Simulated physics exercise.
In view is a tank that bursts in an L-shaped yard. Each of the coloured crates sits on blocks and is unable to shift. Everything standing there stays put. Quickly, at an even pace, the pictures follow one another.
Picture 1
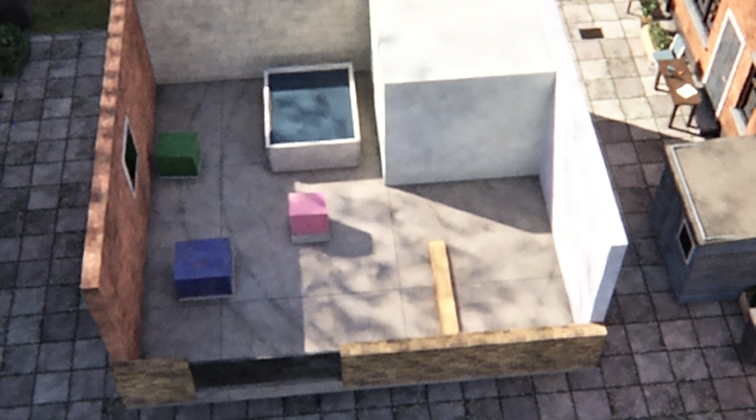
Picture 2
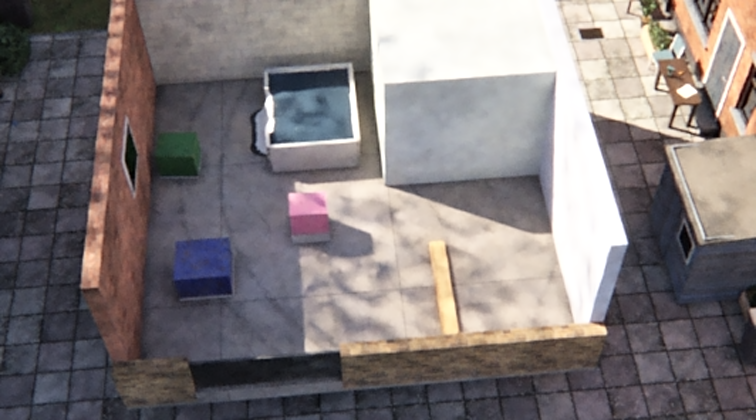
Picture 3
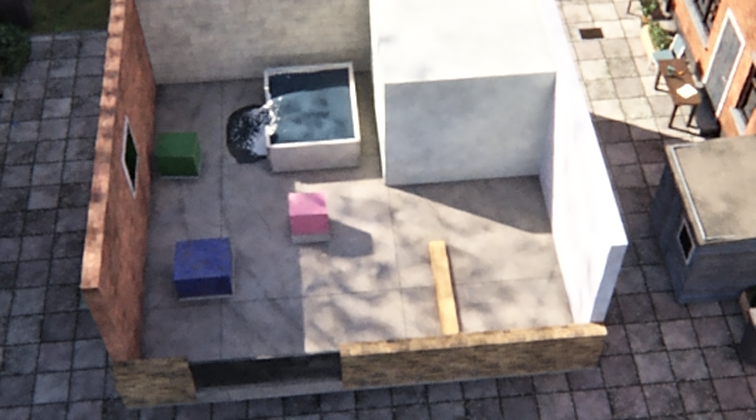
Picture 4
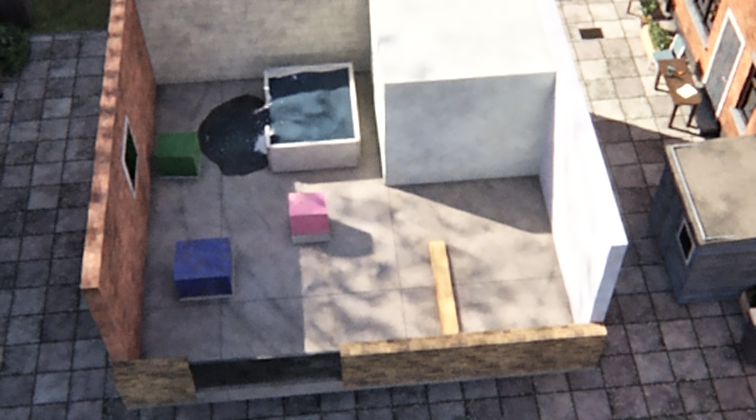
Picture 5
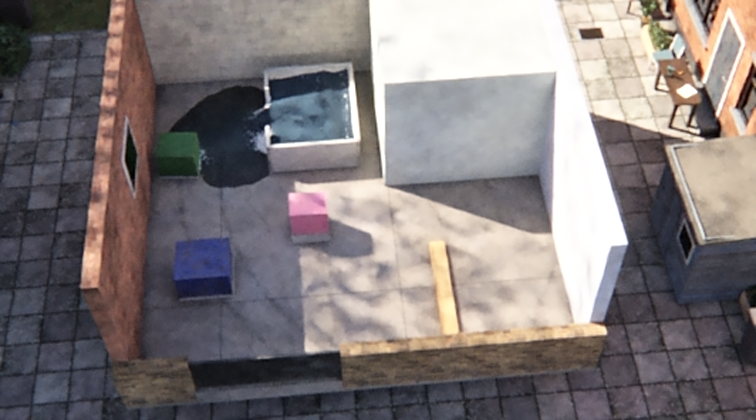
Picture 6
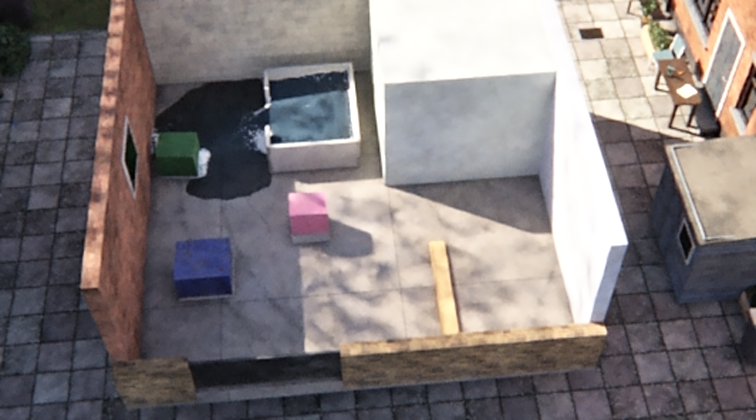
The footage shows an open tank of still water in a walled yard with green, blue and pink crates; water then pours from its left side and spreads leftward in a dark pool, reaching around the green crate.
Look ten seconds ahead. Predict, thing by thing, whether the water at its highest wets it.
In order: The pink crate is never reached. The blue crate is reached. The green crate is reached.
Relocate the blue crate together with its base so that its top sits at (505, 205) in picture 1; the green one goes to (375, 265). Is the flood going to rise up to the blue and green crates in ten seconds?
As I see it, the blue crate is not reached; meanwhile the green crate is flooded.
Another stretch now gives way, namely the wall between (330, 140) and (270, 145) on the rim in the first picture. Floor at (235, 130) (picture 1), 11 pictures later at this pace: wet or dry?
I reckon it ends up parched.
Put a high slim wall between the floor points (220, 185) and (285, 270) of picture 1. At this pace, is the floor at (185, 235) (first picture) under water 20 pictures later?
There: Wet.
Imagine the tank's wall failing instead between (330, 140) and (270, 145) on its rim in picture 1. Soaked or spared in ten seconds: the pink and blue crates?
Result: Pink crate reached, blue crate reached.
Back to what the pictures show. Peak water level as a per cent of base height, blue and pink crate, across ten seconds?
270 %, then 50 %.
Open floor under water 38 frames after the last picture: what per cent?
About 65 per cent.
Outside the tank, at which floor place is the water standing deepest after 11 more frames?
I'd mark about pixel (156, 115).
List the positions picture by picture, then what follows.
The first frame shows the open tank at (311, 107) is whole and still.
In the second frame, water pours out at (271, 123) and has run to (260, 153).
In the third frame, water pours out at (271, 125) and has run to (244, 159).
In the fourth frame, water pours out at (271, 125) and has run to (202, 142).
In the fifth frame, water pours out at (271, 125) and has run to a hidden place.
In the sixth frame, the front is at (155, 122), out from the gap at (271, 124).
A moment on, water covers 20 % of the floor; the pink crate not reached, the blue crate not reached, the green crate water round its plinth.
Next, water covers 25 % of the floor; the pink crate not reached, the blue crate water round its plinth, the green crate water round its plinth.
Then, water covers 35 % of the floor; the pink crate water round its plinth, the blue crate water round its plinth, the green crate water round its plinth.
Later, water covers 65 % of the floor; the pink crate water round its plinth, the blue crate water round its plinth, the green crate water round its plinth.
In the end, water covers 80 % of the floor; the pink crate stayed above the water, the blue crate was topped, the green crate was topped.
